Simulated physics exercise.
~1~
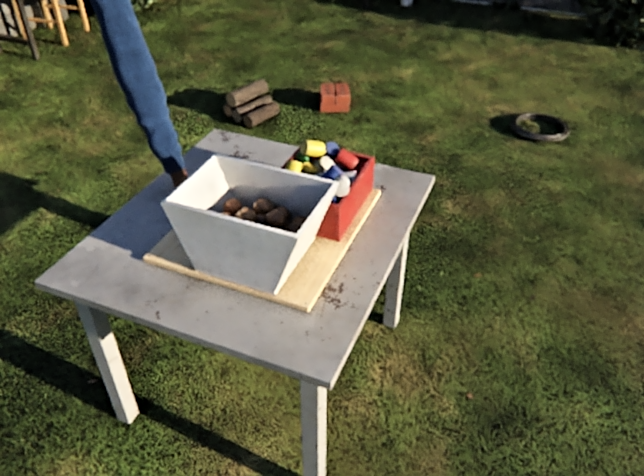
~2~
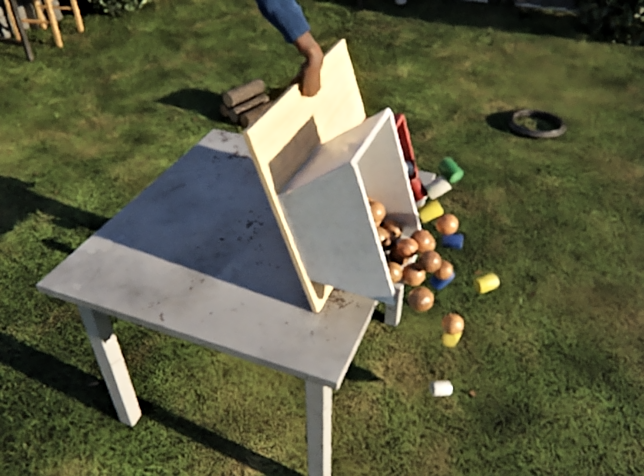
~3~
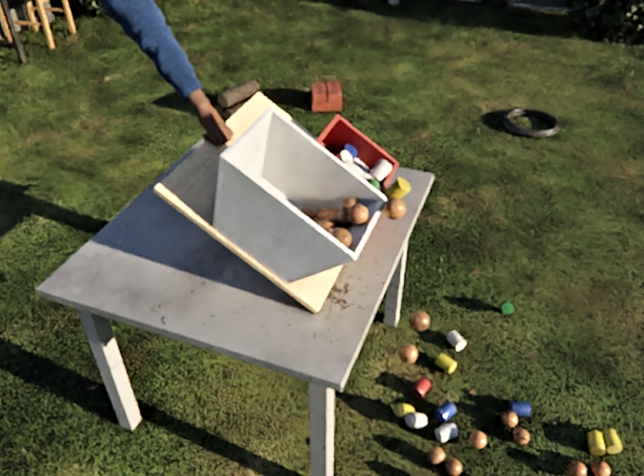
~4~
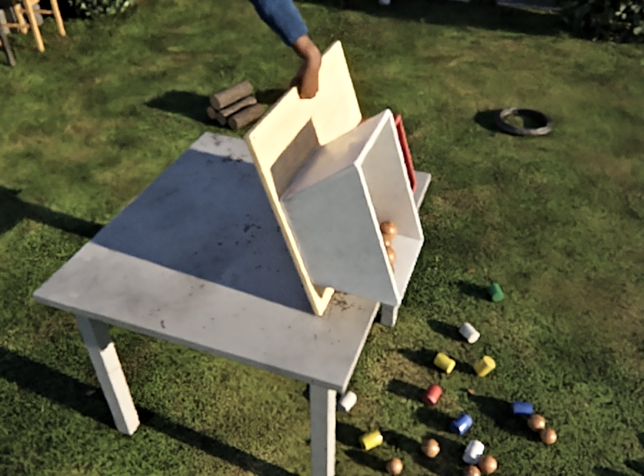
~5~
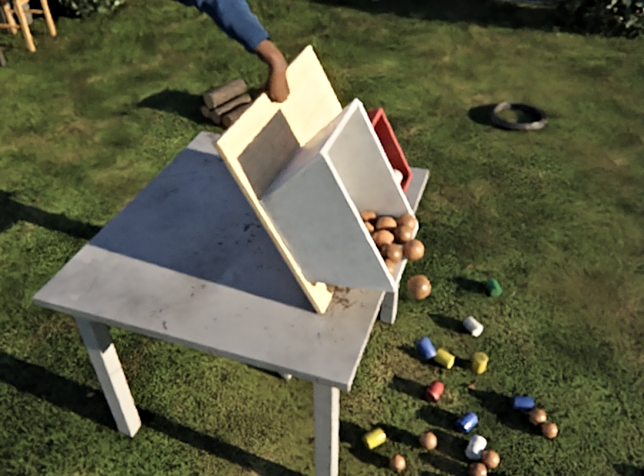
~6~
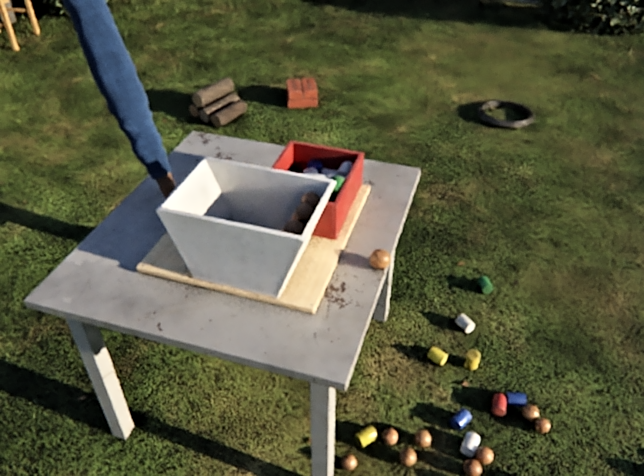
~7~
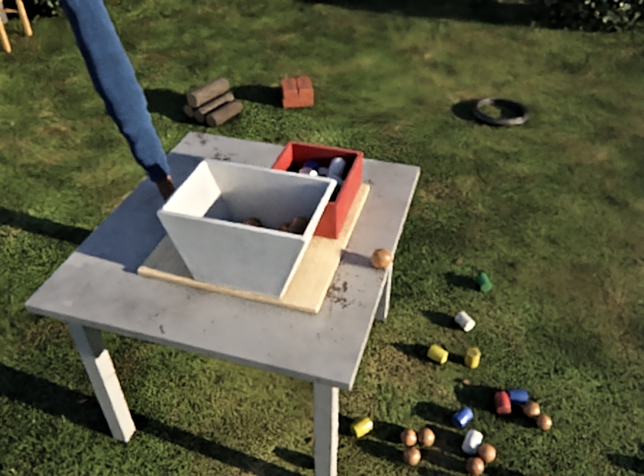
On a lawn table, a hand repeatedly tips two tubs rightward, spilling many pieces, then levels them.
